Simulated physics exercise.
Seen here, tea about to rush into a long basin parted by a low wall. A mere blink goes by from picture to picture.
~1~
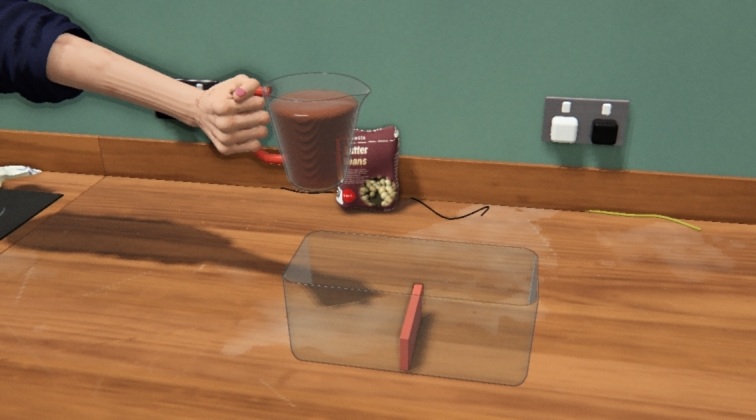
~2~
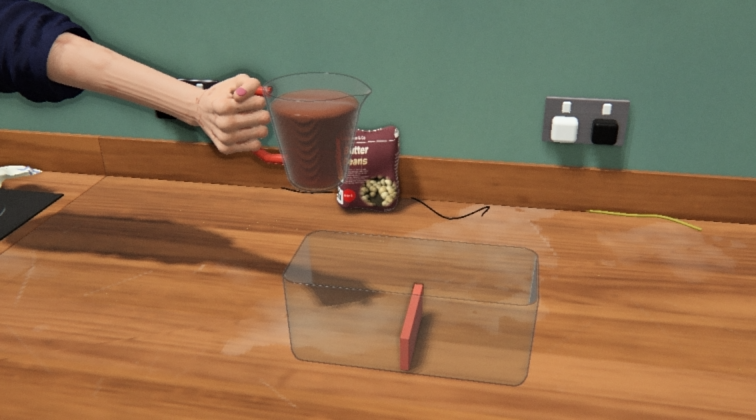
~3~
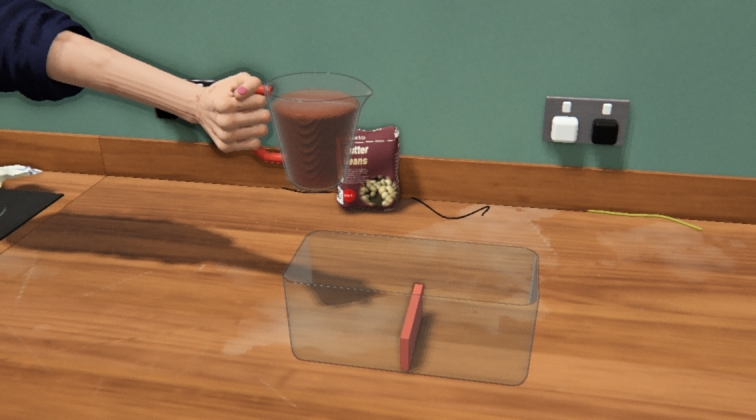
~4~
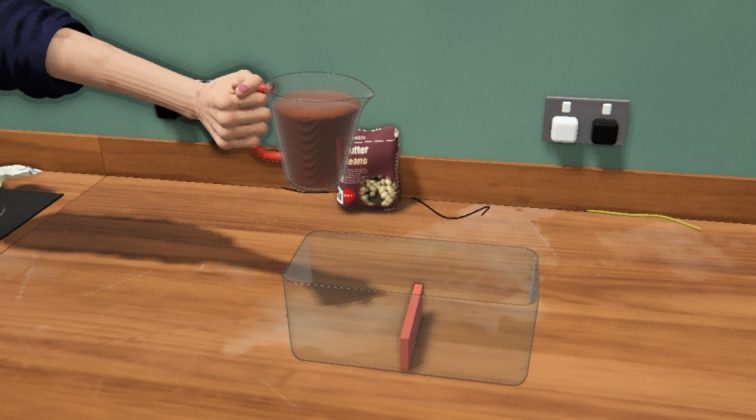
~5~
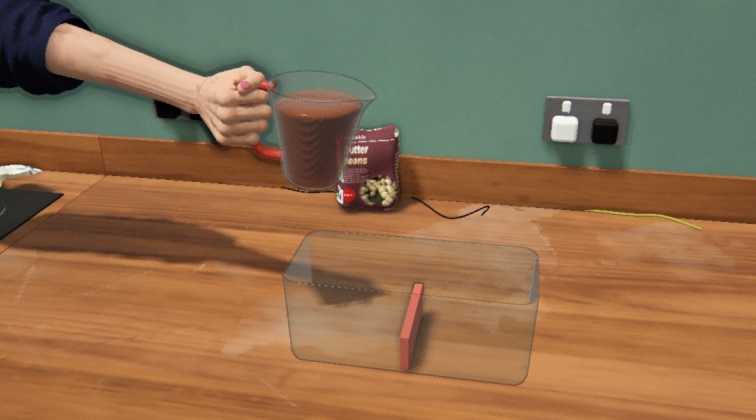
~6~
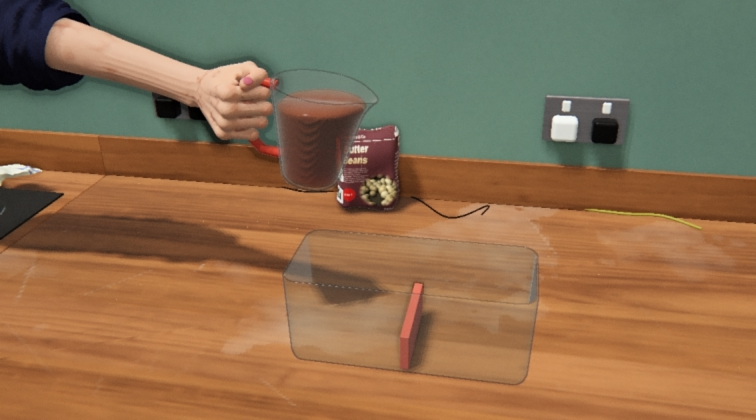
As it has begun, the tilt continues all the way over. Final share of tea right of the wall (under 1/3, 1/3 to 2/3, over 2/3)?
I'd put the amount right of the wall over the two-thirds mark.
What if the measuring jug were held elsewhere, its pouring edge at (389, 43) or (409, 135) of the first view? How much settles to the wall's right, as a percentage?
95 and 100 in a hundred.
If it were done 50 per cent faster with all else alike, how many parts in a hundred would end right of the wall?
Roughly 95 per cent ends up there.
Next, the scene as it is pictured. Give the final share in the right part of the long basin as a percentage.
Share approx. 90 %.
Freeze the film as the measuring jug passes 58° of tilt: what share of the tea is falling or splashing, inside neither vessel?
20 %.
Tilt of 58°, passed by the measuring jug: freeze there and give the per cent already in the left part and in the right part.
Left 0, right 5.
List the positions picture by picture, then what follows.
In the first frame, it leans 0°; its right rim is at (371, 91); the tea meets the walls at (273, 98) and (360, 103); the long basin's rim runs from (295, 255) to (537, 278); the wall's top is at (412, 311).
In the second frame, it leans 0°; its right rim is at (371, 91); the tea meets the walls at (274, 97) and (360, 103).
In the third frame, it leans 2°; its right rim is at (372, 92); the tea meets the walls at (274, 97) and (361, 104).
In the fourth frame, it leans 4°; its right rim is at (374, 94); the tea meets the walls at (275, 97) and (362, 104).
In the fifth frame, it leans 6°; its right rim is at (376, 97); the tea meets the walls at (277, 97) and (365, 103).
In the sixth frame, it leans 10°; its right rim is at (378, 100); the tea meets the walls at (279, 98) and (368, 104).
A moment on, the measuring jug is tipped part way and 78 per cent is still to pour, 0 is left of the wall and 4 right of it.
Next, the measuring jug is tipped on its side and 23 per cent is still to pour, 1 is left of the wall and 55 right of it.
Then the measuring jug is tipped right over and 0 per cent is still to pour, 6 is left of the wall and 92 right of it.
Later the measuring jug is tipped right over and 0 per cent is still to pour, 7 is left of the wall and 92 right of it.
Finally, 7 per cent lies left of the wall, 92 right of it and 1 outside.
